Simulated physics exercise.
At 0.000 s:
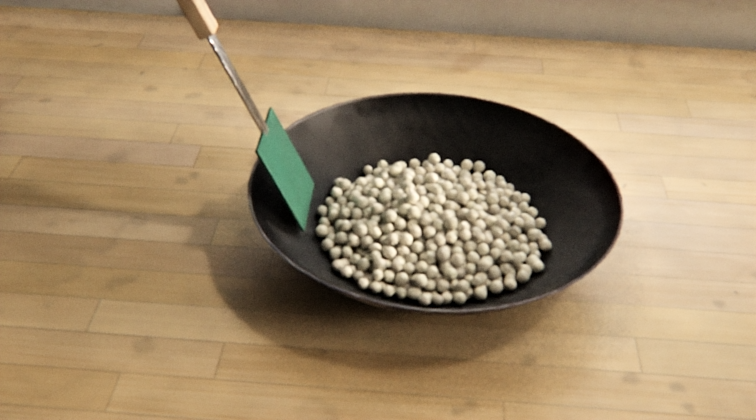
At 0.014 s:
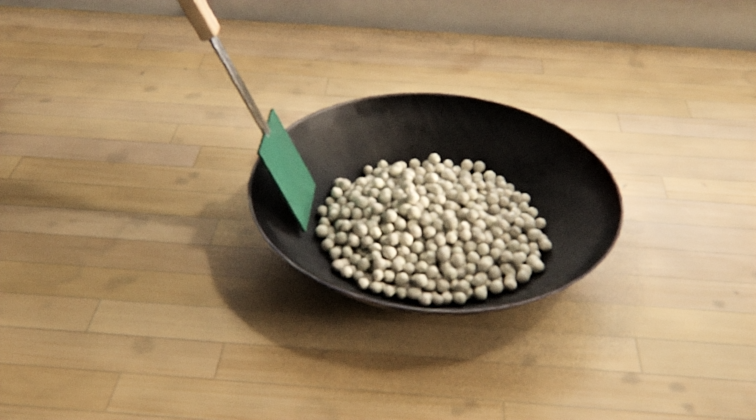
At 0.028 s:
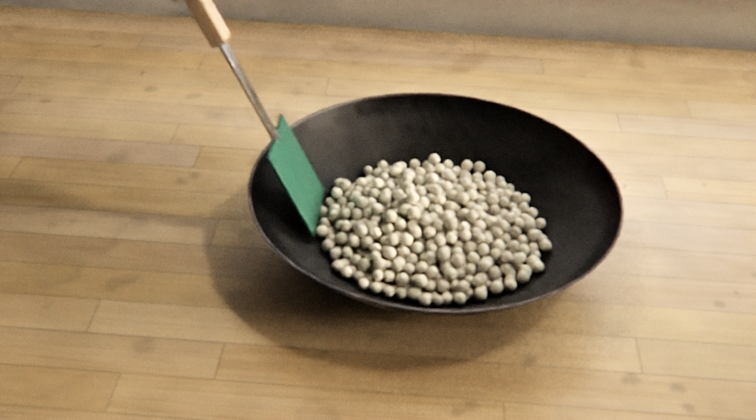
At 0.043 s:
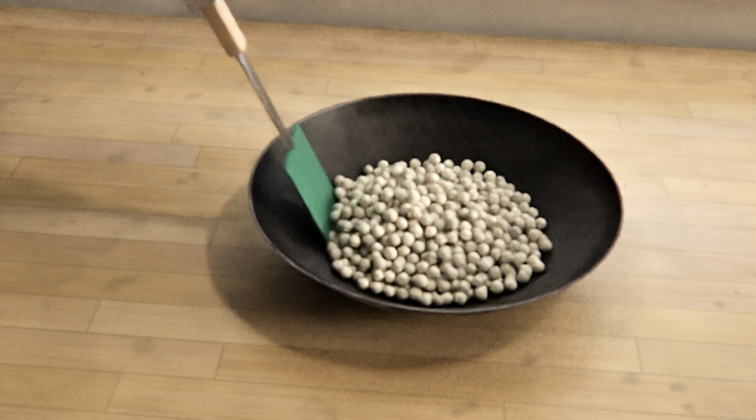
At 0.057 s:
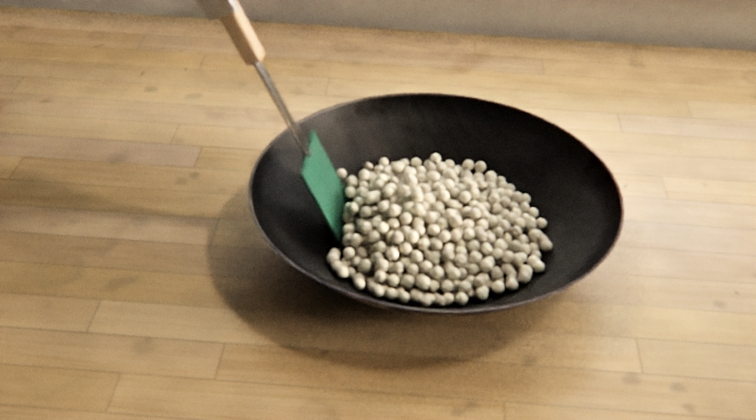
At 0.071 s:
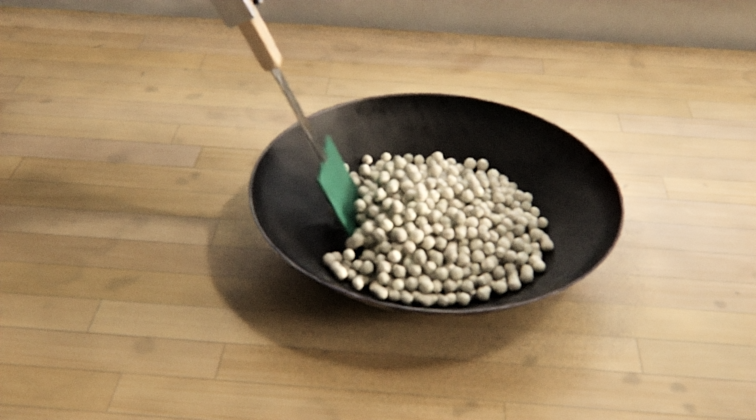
A green turner with a wooden handle, gripped by a robot only partly in view at the upper left, slides a short way rightward and slightly down inside a black wok, pushing the near-left edge of the heap inward. Pale, greyish-cream beads fill the middle of the wok, which rests still right of centre. The fixed view looks down at an angle on a light wood-plank table.
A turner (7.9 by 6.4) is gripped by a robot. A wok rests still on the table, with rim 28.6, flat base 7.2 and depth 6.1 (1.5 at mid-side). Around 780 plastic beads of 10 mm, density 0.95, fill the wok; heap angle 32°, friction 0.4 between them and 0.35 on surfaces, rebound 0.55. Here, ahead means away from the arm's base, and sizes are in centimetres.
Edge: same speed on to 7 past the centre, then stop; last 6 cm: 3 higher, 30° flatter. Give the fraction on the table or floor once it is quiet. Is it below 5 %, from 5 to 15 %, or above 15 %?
From 5 to 15 %.
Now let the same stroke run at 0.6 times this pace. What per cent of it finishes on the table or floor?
That comes to some 0 per cent, roughly.
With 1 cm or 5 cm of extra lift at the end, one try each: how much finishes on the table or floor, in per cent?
It works out to some 5 per cent for the first setting and some 10 per cent for the second.
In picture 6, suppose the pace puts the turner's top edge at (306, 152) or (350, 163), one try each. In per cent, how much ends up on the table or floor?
Estimates: Near 0 %, near 20 %.
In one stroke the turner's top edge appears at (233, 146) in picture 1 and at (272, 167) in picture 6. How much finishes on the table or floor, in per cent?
Around 0 per cent finishes on the table or floor.
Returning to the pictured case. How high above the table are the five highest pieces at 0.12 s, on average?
About 6 cm.
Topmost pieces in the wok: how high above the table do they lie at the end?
About 6.5 centimetres.
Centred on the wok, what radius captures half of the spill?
About 28 centimetres.
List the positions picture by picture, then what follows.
In the first picture, the turner top edge at (263, 129), sloping 65°; upper third of the load around (430, 217), from x 320 to 545, top at y 160; 781 in the wok.
In the second picture, the turner top edge at (265, 130), sloping 65°; upper third of the load around (430, 218), from x 320 to 545, top at y 160.
In the third picture, the turner top edge at (274, 135), sloping 65°; upper third of the load around (430, 218), from x 320 to 545, top at y 160.
In the fourth picture, the turner top edge at (290, 144), sloping 65°; upper third of the load around (428, 217), from x 330 to 545, top at y 160.
In the fifth picture, the turner top edge at (307, 152), sloping 65°; upper third of the load around (425, 215), from x 330 to 545, top at y 160.
In the sixth picture, the turner top edge at (323, 157), sloping 65°; upper third of the load around (428, 214), from x 330 to 545, top at y 160; 781 in the wok.
After 0.12 s, sloping 65°, highest piece 6 above the table; 781 in the wok.
After 0.17 s, sloping 55°, highest piece 6 above the table; 781 in the wok.
After 0.39 s, sloping 35°, highest piece 7 above the table; 729 in the wok, 38 on the table or floor, 14 on the blade or in flight.
After 1.44 s, sloping 35°, highest piece 6 above the table; 727 in the wok, 54 on the table or floor.
In the end, 727 in the wok, 54 on the table or floor. That is 7 % on the table or floor.
